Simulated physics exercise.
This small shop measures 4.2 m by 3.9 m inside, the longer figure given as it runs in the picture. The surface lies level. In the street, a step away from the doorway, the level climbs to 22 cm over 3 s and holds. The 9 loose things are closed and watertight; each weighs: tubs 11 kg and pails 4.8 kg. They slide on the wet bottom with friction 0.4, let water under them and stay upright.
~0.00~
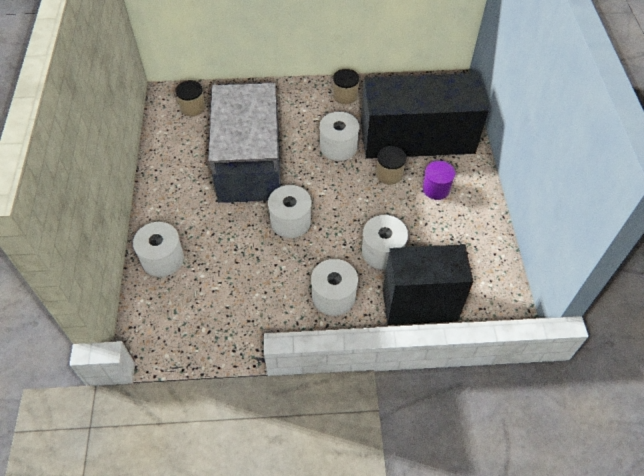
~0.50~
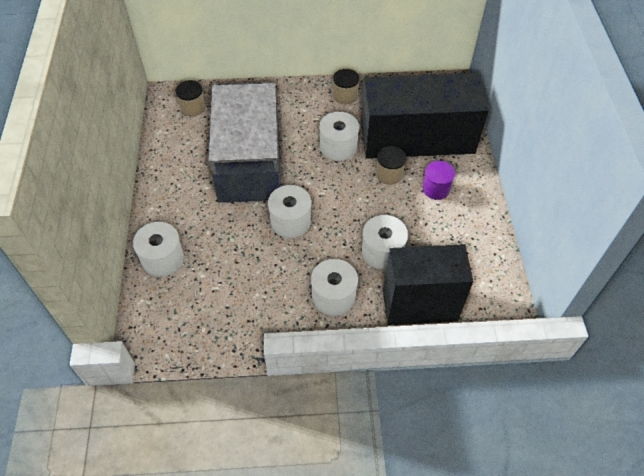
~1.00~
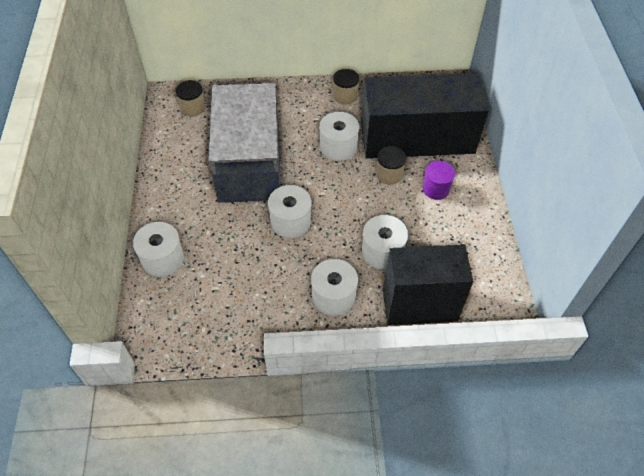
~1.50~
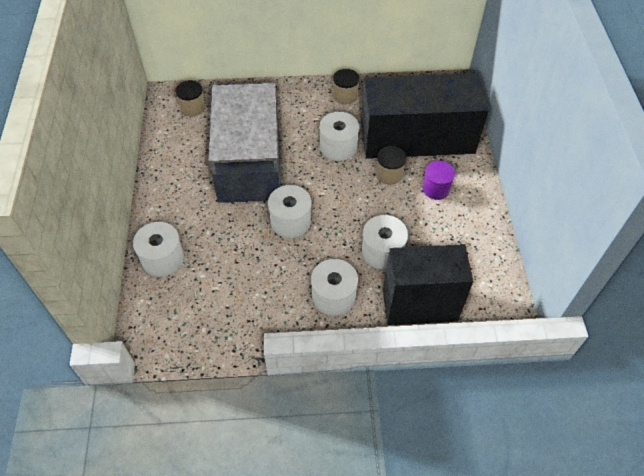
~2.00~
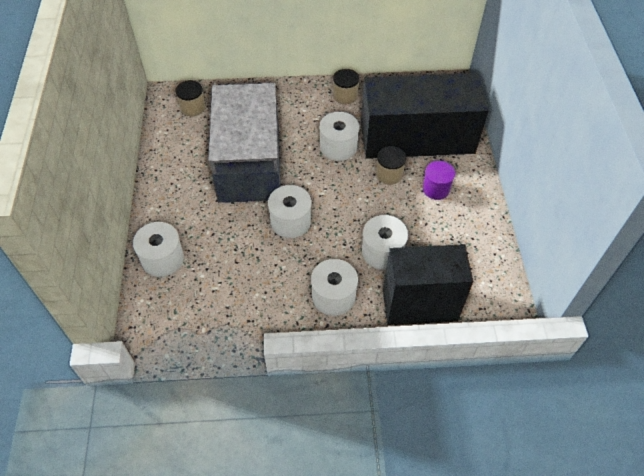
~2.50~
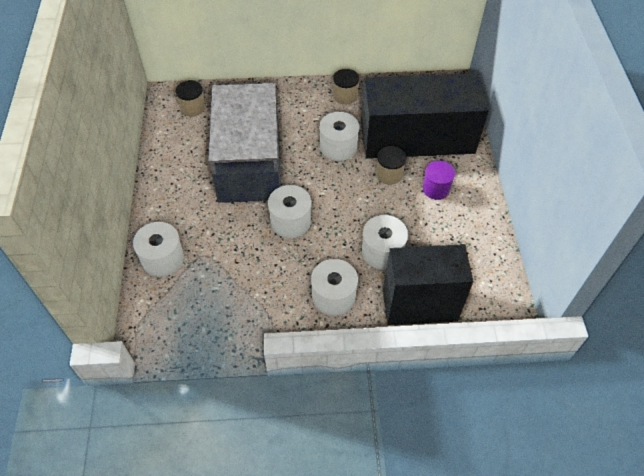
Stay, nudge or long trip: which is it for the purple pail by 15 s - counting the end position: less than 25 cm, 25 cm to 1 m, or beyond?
The purple pail travels far.
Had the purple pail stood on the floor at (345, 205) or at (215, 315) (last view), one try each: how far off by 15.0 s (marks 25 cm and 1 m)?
In that order: It ends far away; it travels far.
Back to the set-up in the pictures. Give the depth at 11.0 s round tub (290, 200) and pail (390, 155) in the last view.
About 8 and 12 cm.
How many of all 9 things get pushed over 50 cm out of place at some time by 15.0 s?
I count 9.
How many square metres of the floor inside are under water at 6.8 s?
Roughly 12 m2.
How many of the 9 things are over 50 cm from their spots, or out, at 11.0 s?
By then 6.
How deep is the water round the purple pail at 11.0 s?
About 11 cm.
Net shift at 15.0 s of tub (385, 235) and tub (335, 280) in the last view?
In turn: 100 cm, 60 cm.
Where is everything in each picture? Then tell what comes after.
The purple pail at (440, 172) rests on the ground; 0.0 m2 under water; 0 of 9 have shifted, in the first picture.
The purple pail at (440, 172), on the bottom; water covers 0.0 m2; 0 of 9 have shifted, in the second picture.
The purple pail at (440, 172) rests on the ground; water covers 0.0 m2; 0 of 9 have shifted, in the third picture.
The purple pail at (440, 172) rests on the ground; 0.0 m2 under water; 0 of 9 have shifted, in the fourth picture.
The purple pail at (440, 172), on the bottom; 0.3 m2 under water; 0 of 9 have shifted, in the fifth picture.
The purple pail at (440, 172), on the bottom; 1.0 m2 under water; 0 of 9 have shifted, in the sixth picture.
After 3.5 s the purple pail is near (440, 172), 0.0 m from its start, aground; 0 afloat.
After 6.8 s the purple pail is near (486, 198), 0.6 m from its start, aground; 3 afloat.
After 11.0 s the purple pail is near (473, 267), 1.3 m from its start, afloat; 7 afloat.
After 15.0 s the purple pail is near (322, 283), 1.9 m from its start, afloat; 9 afloat.
